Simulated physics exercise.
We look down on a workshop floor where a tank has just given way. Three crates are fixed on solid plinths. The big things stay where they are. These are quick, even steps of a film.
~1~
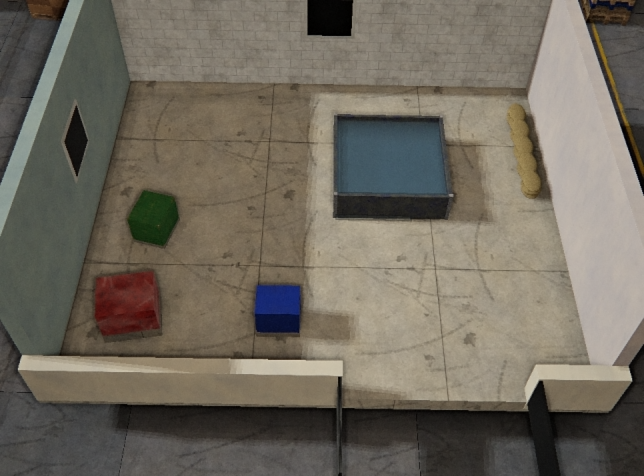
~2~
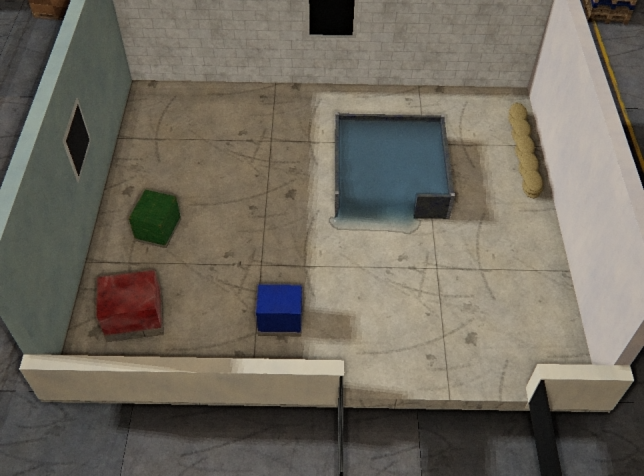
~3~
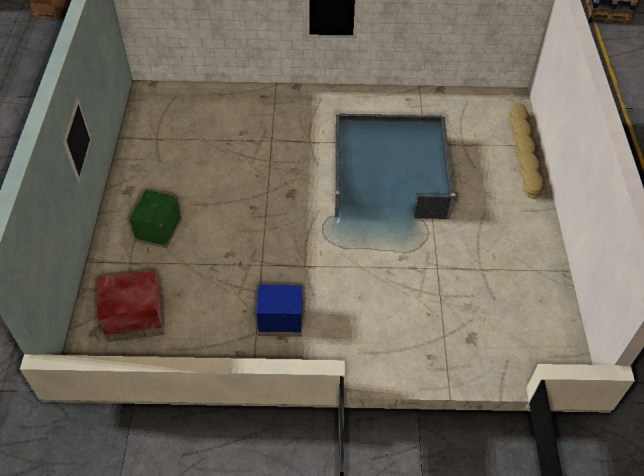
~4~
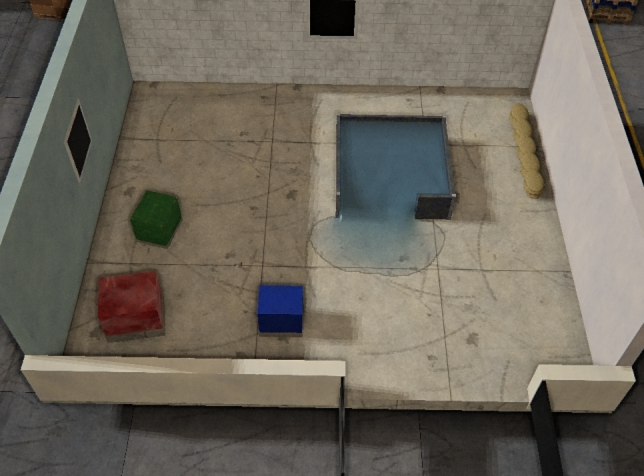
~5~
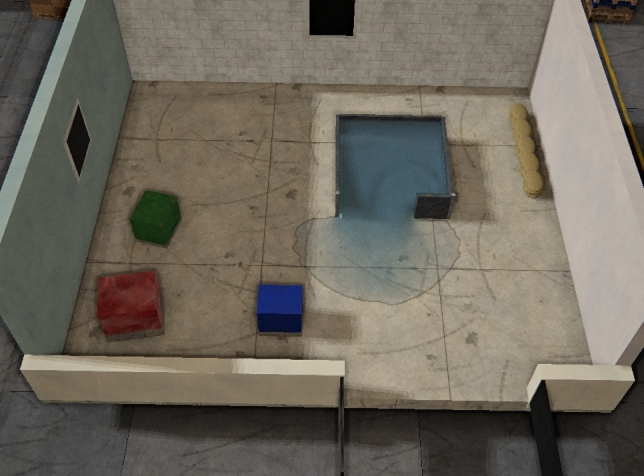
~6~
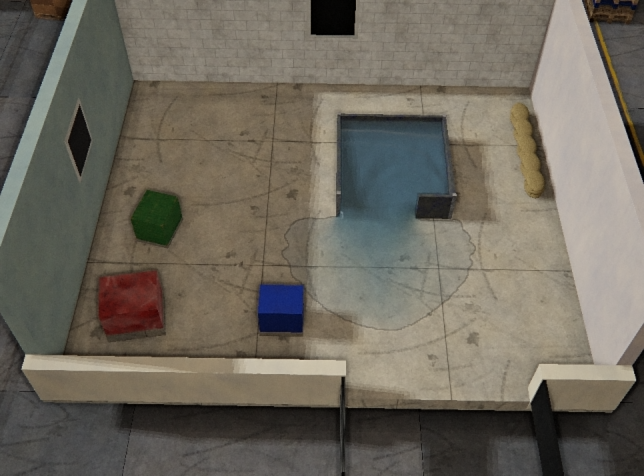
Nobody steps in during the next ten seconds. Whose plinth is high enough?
One by one: The green crate gets wet; the blue crate gets wet; the red crate stays dry.
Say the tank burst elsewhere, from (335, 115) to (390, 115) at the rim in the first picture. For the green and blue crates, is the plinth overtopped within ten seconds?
The green one is wetted, the blue one stays dry.
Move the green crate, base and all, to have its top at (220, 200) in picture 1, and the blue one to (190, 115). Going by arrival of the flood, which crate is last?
That is the blue crate.
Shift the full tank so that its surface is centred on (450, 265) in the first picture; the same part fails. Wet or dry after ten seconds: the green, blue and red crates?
One by one: Green escapes it, blue keeps dry, red remains dry.
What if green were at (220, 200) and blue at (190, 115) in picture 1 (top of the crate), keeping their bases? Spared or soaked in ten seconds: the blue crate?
The blue one is spared.
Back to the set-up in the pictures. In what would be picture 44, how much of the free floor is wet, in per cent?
Some 45 per cent.
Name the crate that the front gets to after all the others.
That is the green one.
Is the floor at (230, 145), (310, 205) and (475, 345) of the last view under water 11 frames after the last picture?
In that order: Free of water, not flooded, flooded.
A moment on, water covers 20 % of the floor; the green crate not reached, the blue crate water round its plinth, the red crate not reached.
Next, water covers 25 % of the floor; the green crate not reached, the blue crate water round its plinth, the red crate not reached.
Then, water covers 35 % of the floor; the green crate water round its plinth, the blue crate water round its plinth, the red crate water round its plinth.
Later, water covers 45 % of the floor; the green crate water round its plinth, the blue crate water round its plinth, the red crate water round its plinth.
In the end, water covers 65 % of the floor; the green crate was topped, the blue crate was topped, the red crate stayed above the water.
